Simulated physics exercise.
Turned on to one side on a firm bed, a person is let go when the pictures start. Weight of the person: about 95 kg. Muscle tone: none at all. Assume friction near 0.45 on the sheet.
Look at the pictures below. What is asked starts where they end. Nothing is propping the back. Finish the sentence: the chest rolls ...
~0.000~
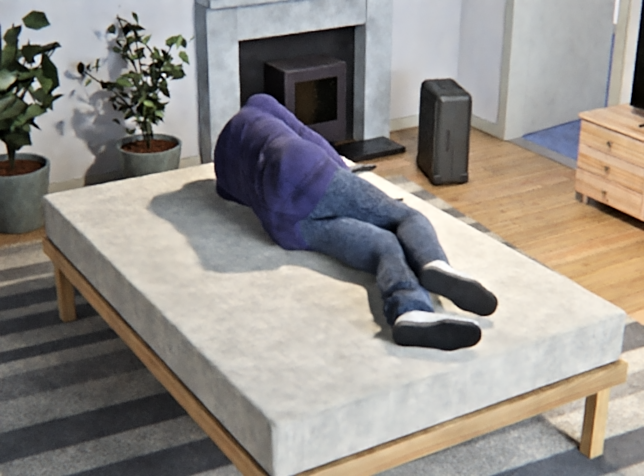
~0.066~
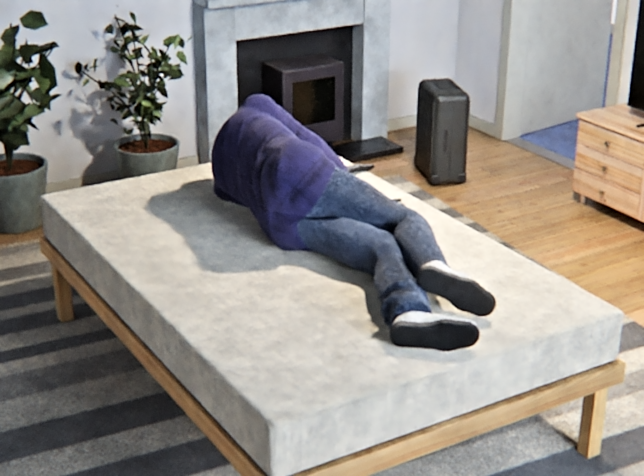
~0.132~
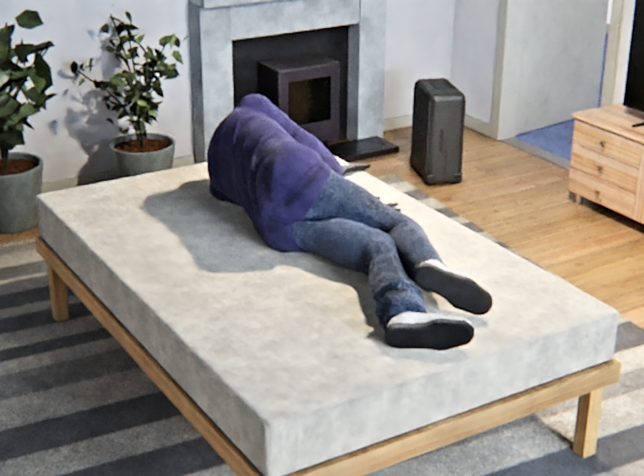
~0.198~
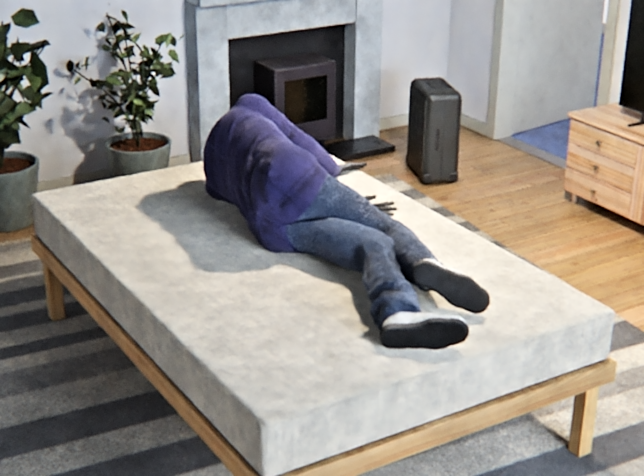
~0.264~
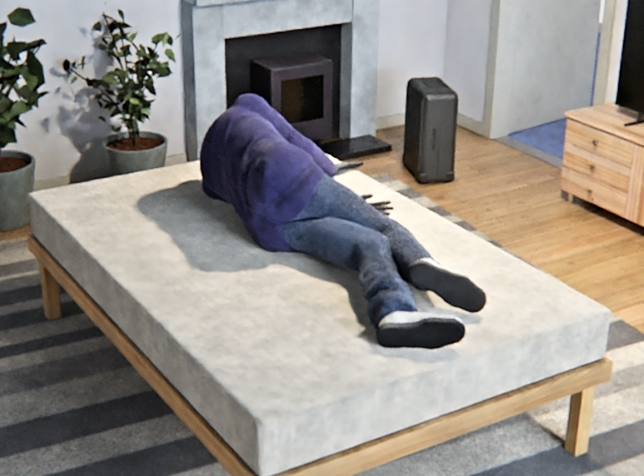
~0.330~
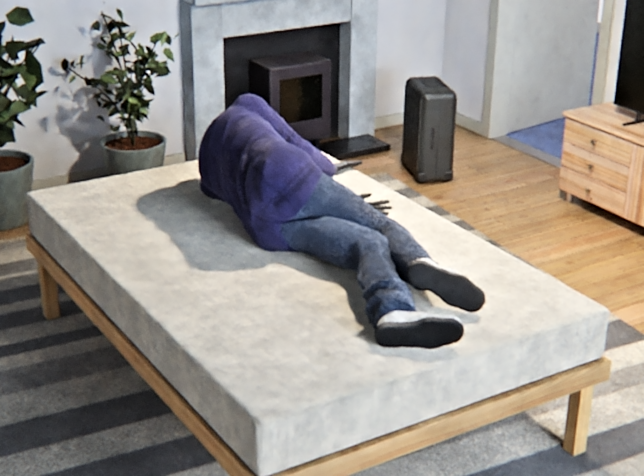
... towards the front.
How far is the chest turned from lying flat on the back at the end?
Turn from flat on the back: About 120°.
After 0.54 s the chest is turned 120° from lying flat on the back, near (233, 152) in the last picture's view.
After 0.94 s the chest is turned 125° from lying flat on the back, near (235, 156) in the last picture's view.
After 1.54 s the chest is turned 120° from lying flat on the back, near (237, 160) in the last picture's view.
When all is still (4.0 s), chest rolls forwards.
